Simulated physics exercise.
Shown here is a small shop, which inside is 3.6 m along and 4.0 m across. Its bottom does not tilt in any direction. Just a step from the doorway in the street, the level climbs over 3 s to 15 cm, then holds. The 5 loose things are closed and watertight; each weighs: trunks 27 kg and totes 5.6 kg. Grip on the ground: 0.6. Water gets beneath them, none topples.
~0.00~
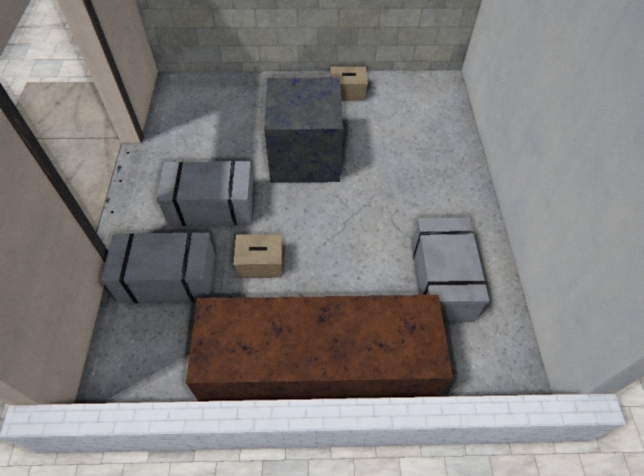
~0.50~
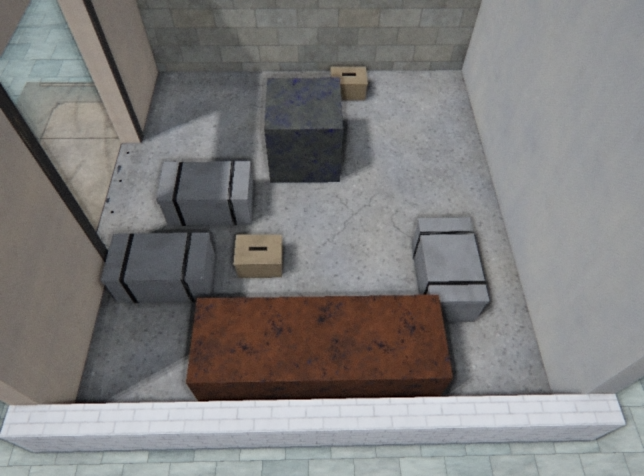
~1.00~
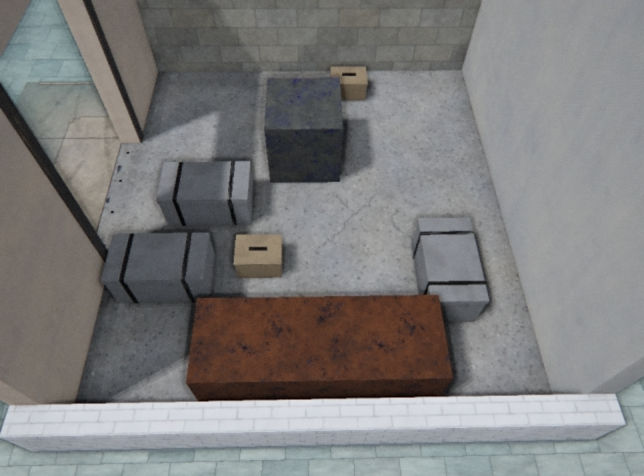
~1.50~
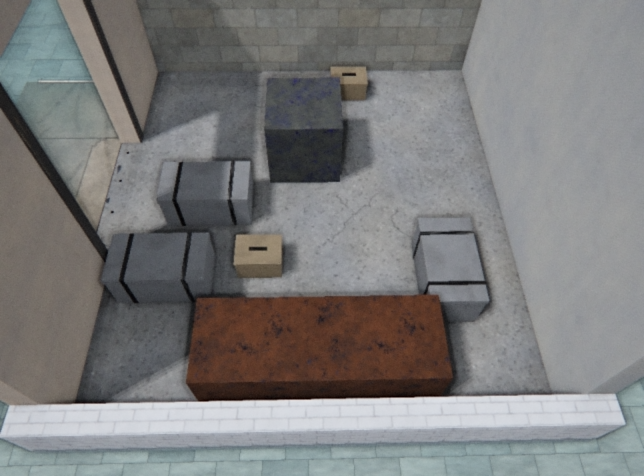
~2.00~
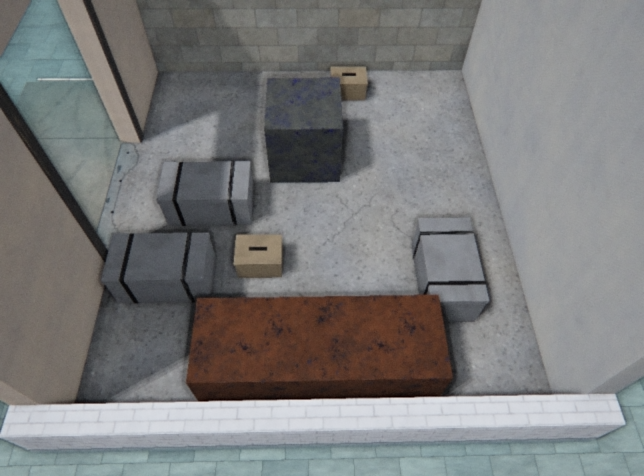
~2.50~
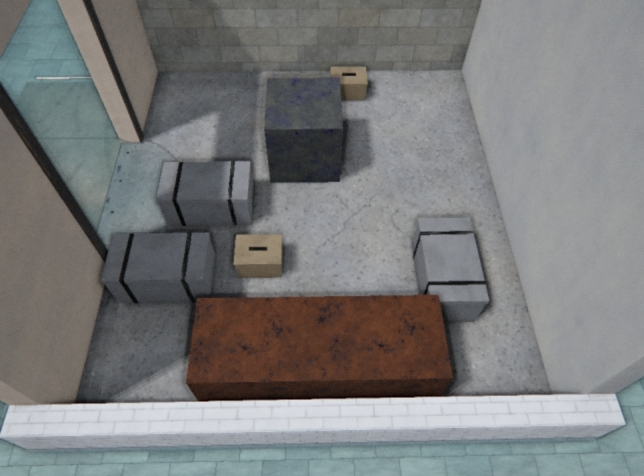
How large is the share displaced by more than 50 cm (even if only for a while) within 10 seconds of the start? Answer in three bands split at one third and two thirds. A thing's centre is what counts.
One third to two thirds.
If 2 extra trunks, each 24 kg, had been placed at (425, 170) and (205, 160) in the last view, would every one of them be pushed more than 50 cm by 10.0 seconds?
So the first ends up within that distance while the second ends up beyond that distance.
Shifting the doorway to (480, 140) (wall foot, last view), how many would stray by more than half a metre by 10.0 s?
In that case the number is 3.
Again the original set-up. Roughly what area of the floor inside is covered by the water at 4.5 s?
Roughly 4.5 m2.
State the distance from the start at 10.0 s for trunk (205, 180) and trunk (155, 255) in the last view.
Respectively 150 and 5 centimetres.
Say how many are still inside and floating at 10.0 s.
It comes to 3 of them.
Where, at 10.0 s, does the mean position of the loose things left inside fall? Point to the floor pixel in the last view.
The centre is close to (360, 228).
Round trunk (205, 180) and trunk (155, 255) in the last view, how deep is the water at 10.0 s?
First roughly 9 cm, second roughly 6 cm.
After 3.5 s 0 of 5 are over 50 cm from their spots; 0 afloat.
After 4.5 s 0 of 5 are over 50 cm from their spots; 0 afloat.
After 7.0 s 2 of 5 are over 50 cm from their spots; 1 afloat.
After 10.0 s 3 of 5 are over 50 cm from their spots, and 3 have been at some point; 3 afloat.
